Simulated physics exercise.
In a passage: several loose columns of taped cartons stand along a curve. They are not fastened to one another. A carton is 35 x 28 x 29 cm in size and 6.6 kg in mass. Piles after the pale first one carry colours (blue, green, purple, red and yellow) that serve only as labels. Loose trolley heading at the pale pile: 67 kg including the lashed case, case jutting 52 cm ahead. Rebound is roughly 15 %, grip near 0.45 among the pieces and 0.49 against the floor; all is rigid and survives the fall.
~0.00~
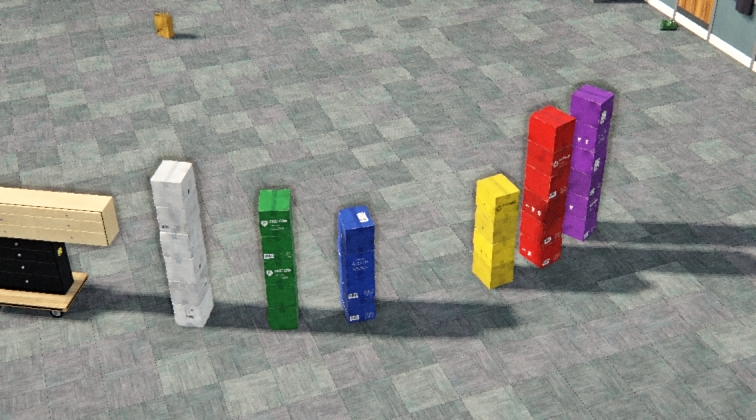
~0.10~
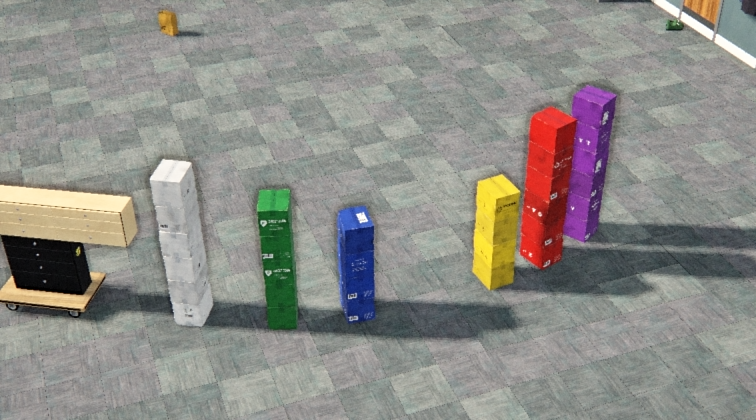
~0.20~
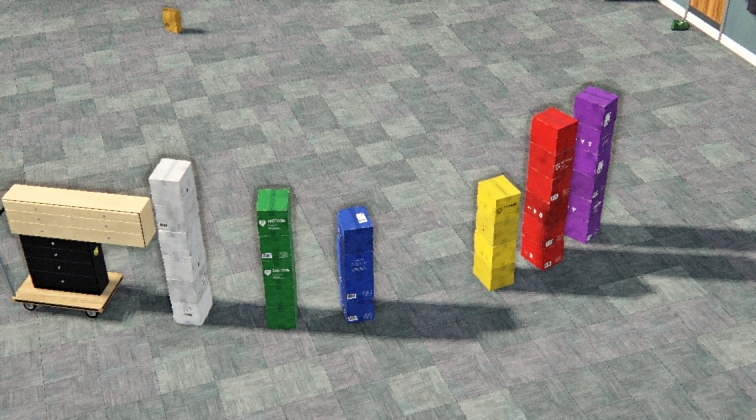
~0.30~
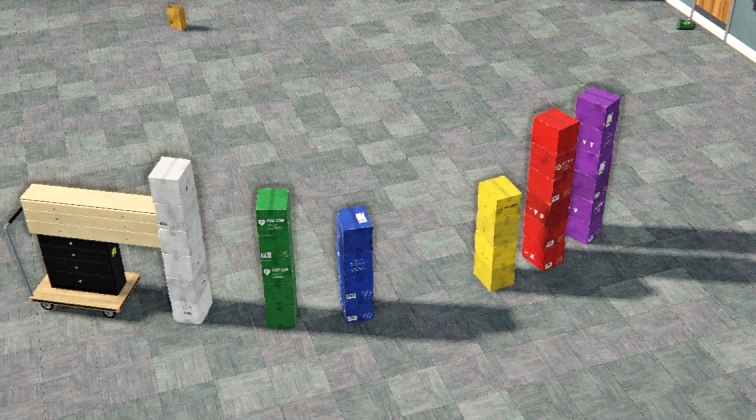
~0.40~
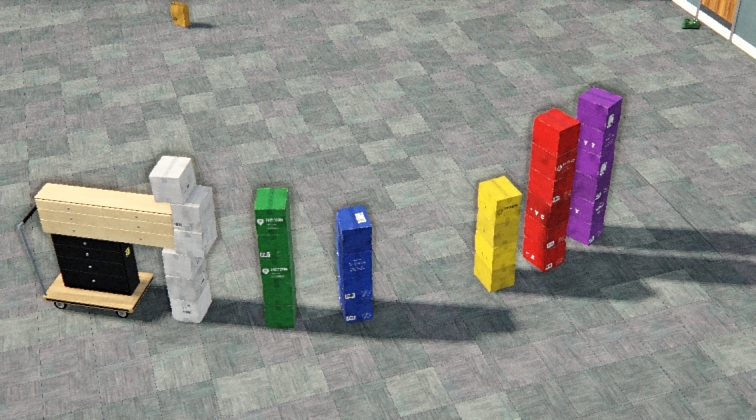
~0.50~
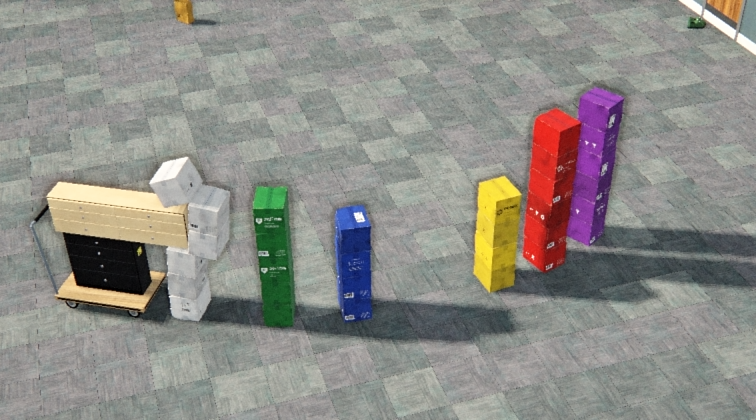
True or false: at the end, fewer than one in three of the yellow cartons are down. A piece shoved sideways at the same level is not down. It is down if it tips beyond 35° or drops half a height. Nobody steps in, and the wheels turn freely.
True.
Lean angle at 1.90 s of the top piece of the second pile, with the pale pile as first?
Measured from upright, roughly 60°.
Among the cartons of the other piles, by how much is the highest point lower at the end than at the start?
Something like 0 cm, give or take.
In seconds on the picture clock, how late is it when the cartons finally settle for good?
3.5 s, give or take.
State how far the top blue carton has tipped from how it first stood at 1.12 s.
0°.
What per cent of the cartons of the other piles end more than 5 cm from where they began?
Shifted: 50 per cent.
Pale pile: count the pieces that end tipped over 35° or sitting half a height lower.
The answer is 3 of the pale ones.
Around 1.12 s, 2 of the pale pile down; none of the 4 yellow cartons down (0 of 25 in all colours); top yellow carton unmoved; top green carton tipped 20°.
Around 1.90 s, 3 of the pale pile down; none of the 4 yellow cartons down (9 of 25 in all colours); top yellow carton unmoved; top blue carton tipped 57°, 40 cm lower.
Finally (3.8 s), 3 of the pale pile down; none of the 4 yellow cartons down (9 of 25 in all colours); top yellow carton displaced 33 mm; top green carton on its side. That is 0 per cent. Seen by the last camera, middles, top yellow carton near (503, 200), top green carton near (529, 296).
